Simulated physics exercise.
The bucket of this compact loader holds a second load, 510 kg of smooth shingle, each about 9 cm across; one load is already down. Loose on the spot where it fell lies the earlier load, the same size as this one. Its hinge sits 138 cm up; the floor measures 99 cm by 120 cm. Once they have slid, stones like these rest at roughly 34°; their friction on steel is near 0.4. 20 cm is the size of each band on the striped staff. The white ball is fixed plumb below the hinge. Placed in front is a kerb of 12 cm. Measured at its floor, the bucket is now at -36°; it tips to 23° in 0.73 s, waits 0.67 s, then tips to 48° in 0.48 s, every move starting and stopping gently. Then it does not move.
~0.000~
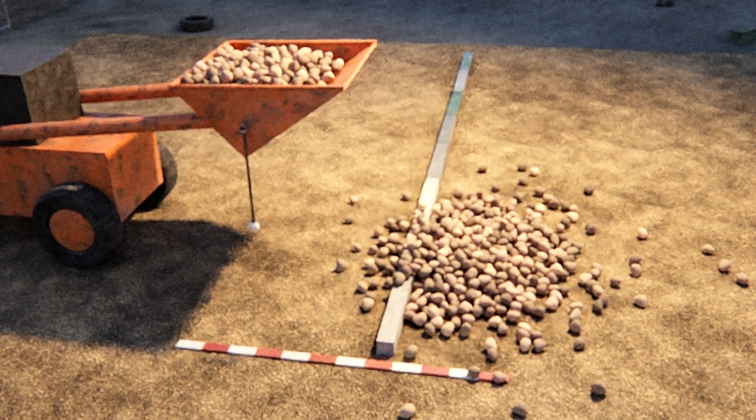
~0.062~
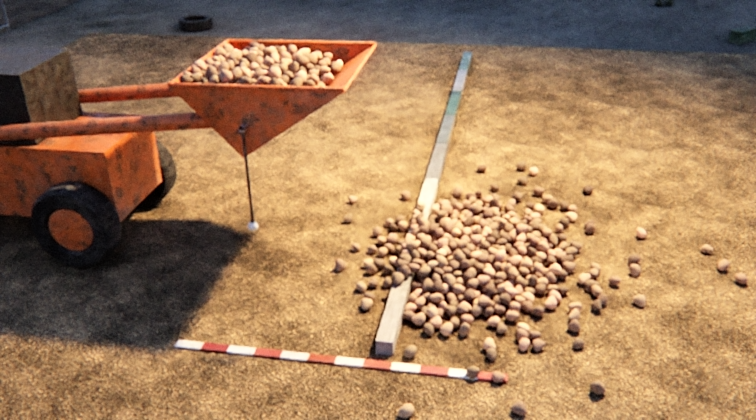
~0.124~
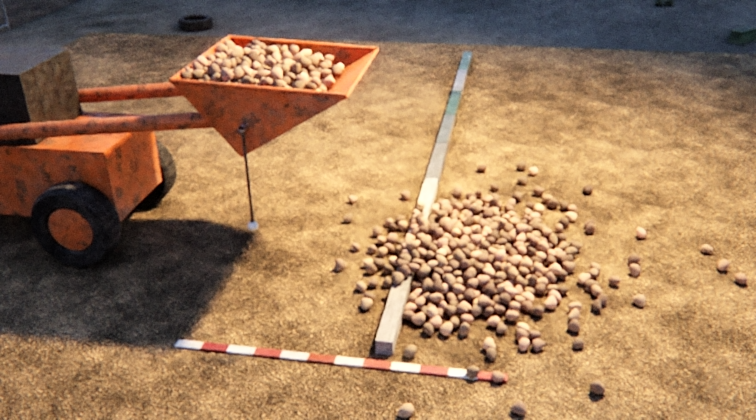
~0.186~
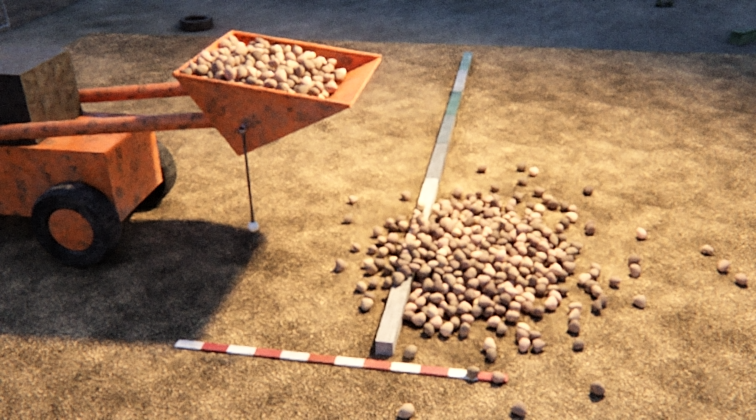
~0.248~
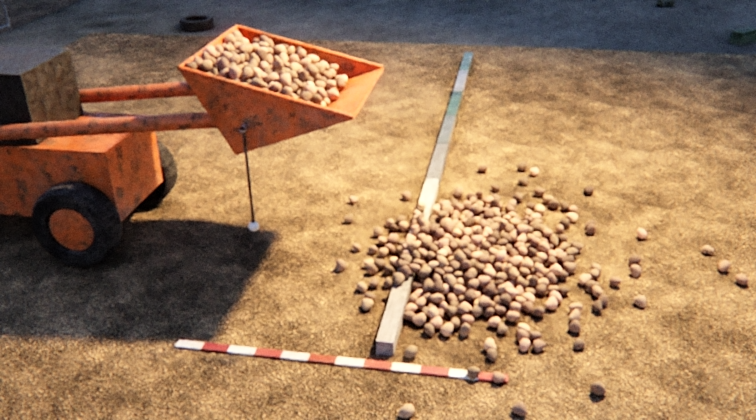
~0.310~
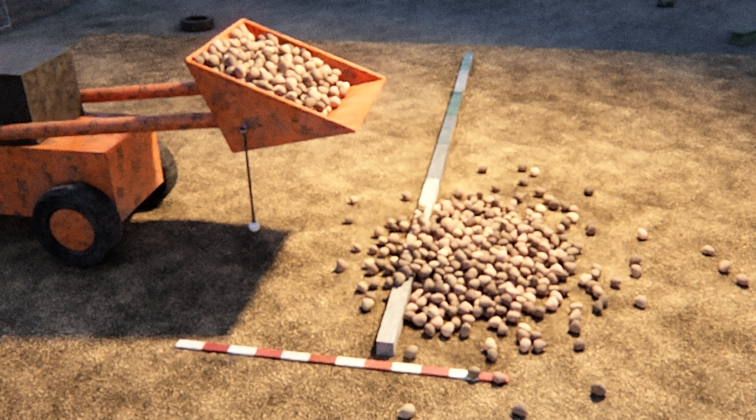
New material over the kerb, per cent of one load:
37 per cent.
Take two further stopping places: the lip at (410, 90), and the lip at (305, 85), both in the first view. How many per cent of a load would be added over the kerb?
Case one about 85 %, case two about 10 %.
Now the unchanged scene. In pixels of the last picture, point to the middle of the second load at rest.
The middle ends up near (399, 242).
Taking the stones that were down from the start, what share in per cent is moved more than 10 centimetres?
Close to 10 in a hundred of them.
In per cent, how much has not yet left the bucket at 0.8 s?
95 %.
After 0.6 s the floor is at 14°; in per cent of one load, 100 in the bucket, 9 on this side of the kerb, 91 over the kerb; the foremost stones are at (688, 267).
After 0.8 s the floor is at 23°; in per cent of one load, 96 in the bucket, 13 on this side of the kerb, 91 over the kerb; the foremost stones are at (688, 267).
After 2.3 s the floor is at 48°; in per cent of one load, 0 in the bucket, 72 on this side of the kerb, 128 over the kerb; the foremost stones are at (692, 273).
After 5.2 s the floor is at 48°; in per cent of one load, 0 in the bucket, 72 on this side of the kerb, 128 over the kerb; the foremost stones are at (697, 274). Net gain over the kerb, 37.
